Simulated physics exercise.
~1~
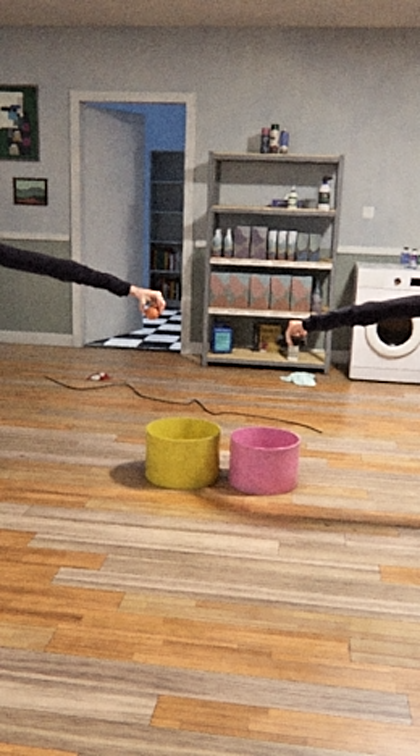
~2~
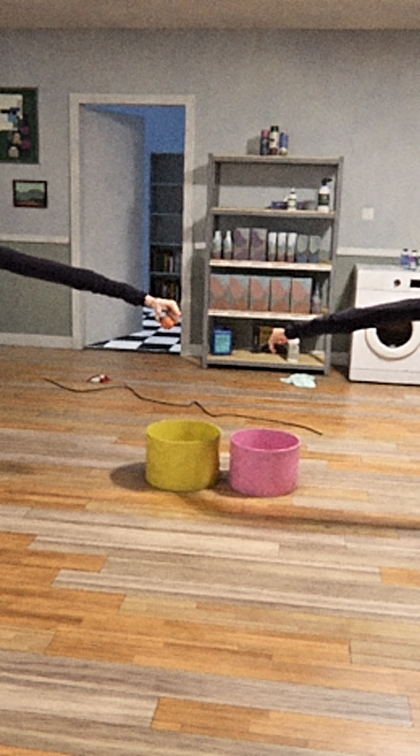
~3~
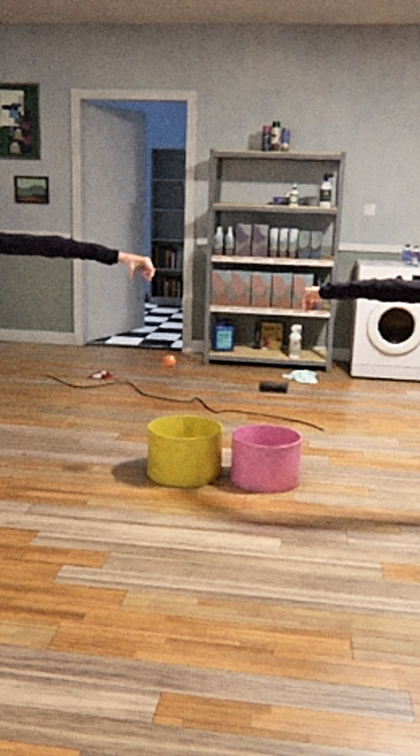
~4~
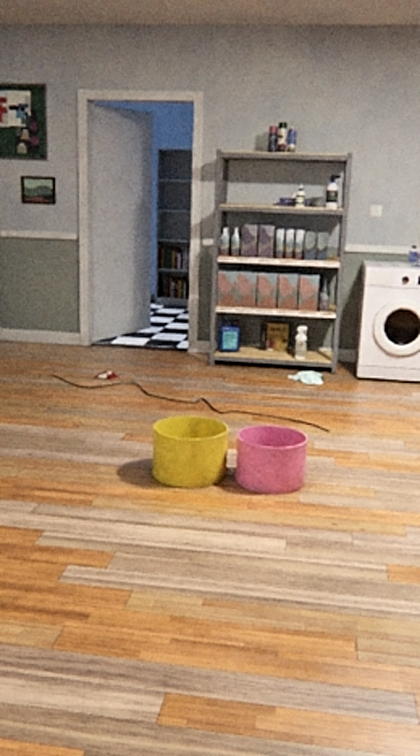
We see two outstretched hands holding an orange tomato and a black case above a yellow bin and a pink bucket; the hands shift slightly inward, let go and draw back, the objects fall, and finally only the two containers stand there, with neither object visible.
